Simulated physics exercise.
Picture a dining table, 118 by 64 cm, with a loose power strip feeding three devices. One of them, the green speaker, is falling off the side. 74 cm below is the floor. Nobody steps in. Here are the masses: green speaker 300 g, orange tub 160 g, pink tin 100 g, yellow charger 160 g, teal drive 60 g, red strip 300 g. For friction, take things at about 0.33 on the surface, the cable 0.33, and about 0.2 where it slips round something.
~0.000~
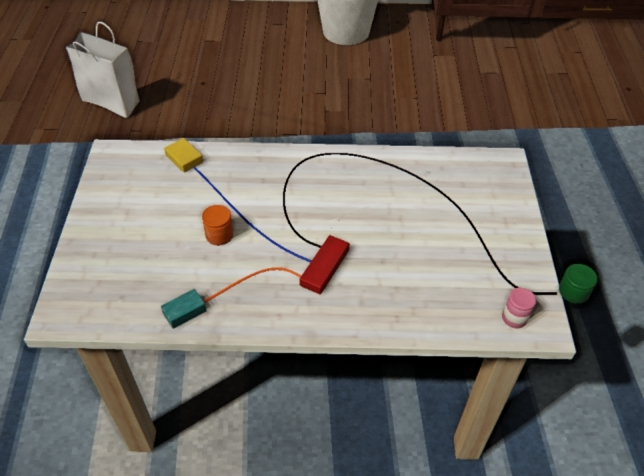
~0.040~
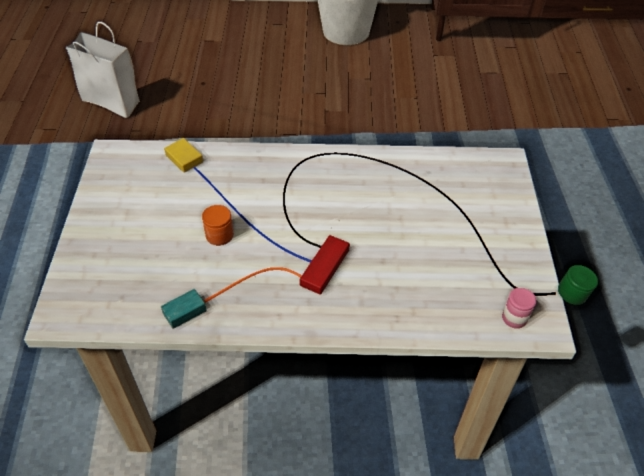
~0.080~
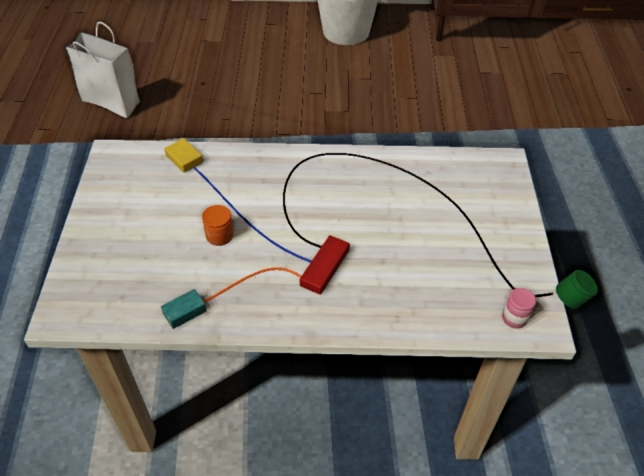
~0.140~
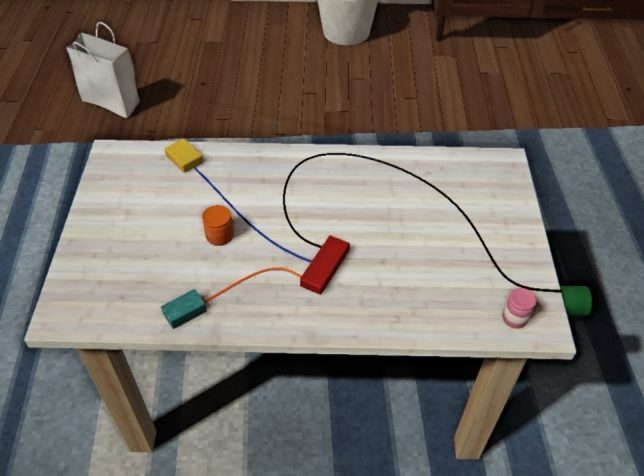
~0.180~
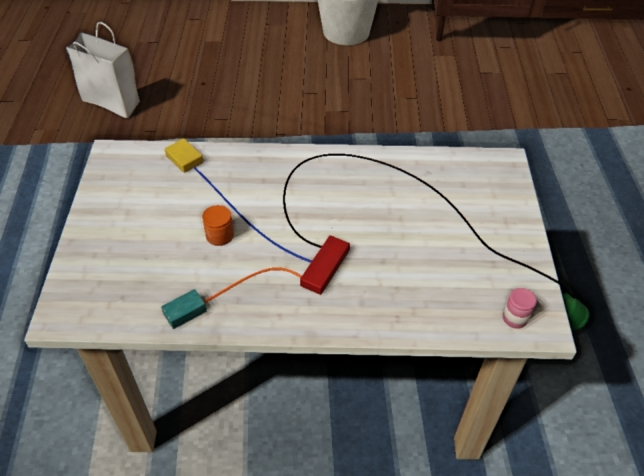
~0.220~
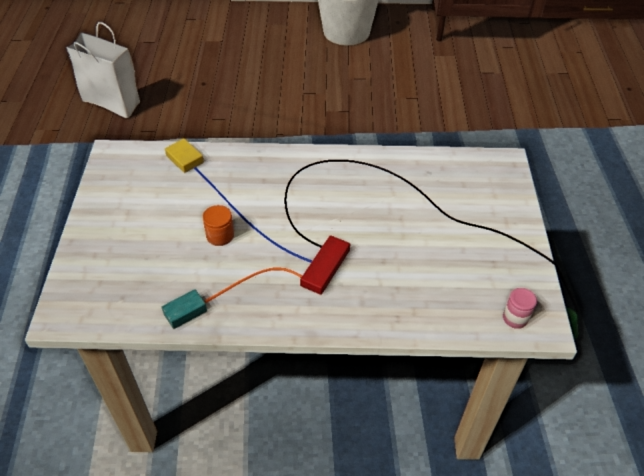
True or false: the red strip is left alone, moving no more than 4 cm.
True.
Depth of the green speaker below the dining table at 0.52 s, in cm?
I'd put it at about 70 centimetres under.
After 0.5 s, the strip's end of the black cable at (348, 254); red strip 2 cm off its start, green speaker over the edge, yellow charger 2 cm off its start.
After 0.8 s, the strip's end of the black cable at (351, 256); red strip 2 cm off its start, teal drive 4 cm off its start, green speaker over the edge.
After 1.1 s, the strip's end of the black cable at (351, 256); red strip 2 cm off its start at (333, 262), teal drive 4 cm off its start at (200, 298), green speaker over the edge.
After 1.4 s, the strip's end of the black cable at (351, 256); red strip 2 cm off its start, teal drive 4 cm off its start, green speaker over the edge.
After 2.6 s, the strip's end of the black cable at (351, 256); red strip 2 cm off its start at (333, 262), teal drive 4 cm off its start at (200, 298), green speaker over the edge, yellow charger 3 cm off its start at (191, 157).
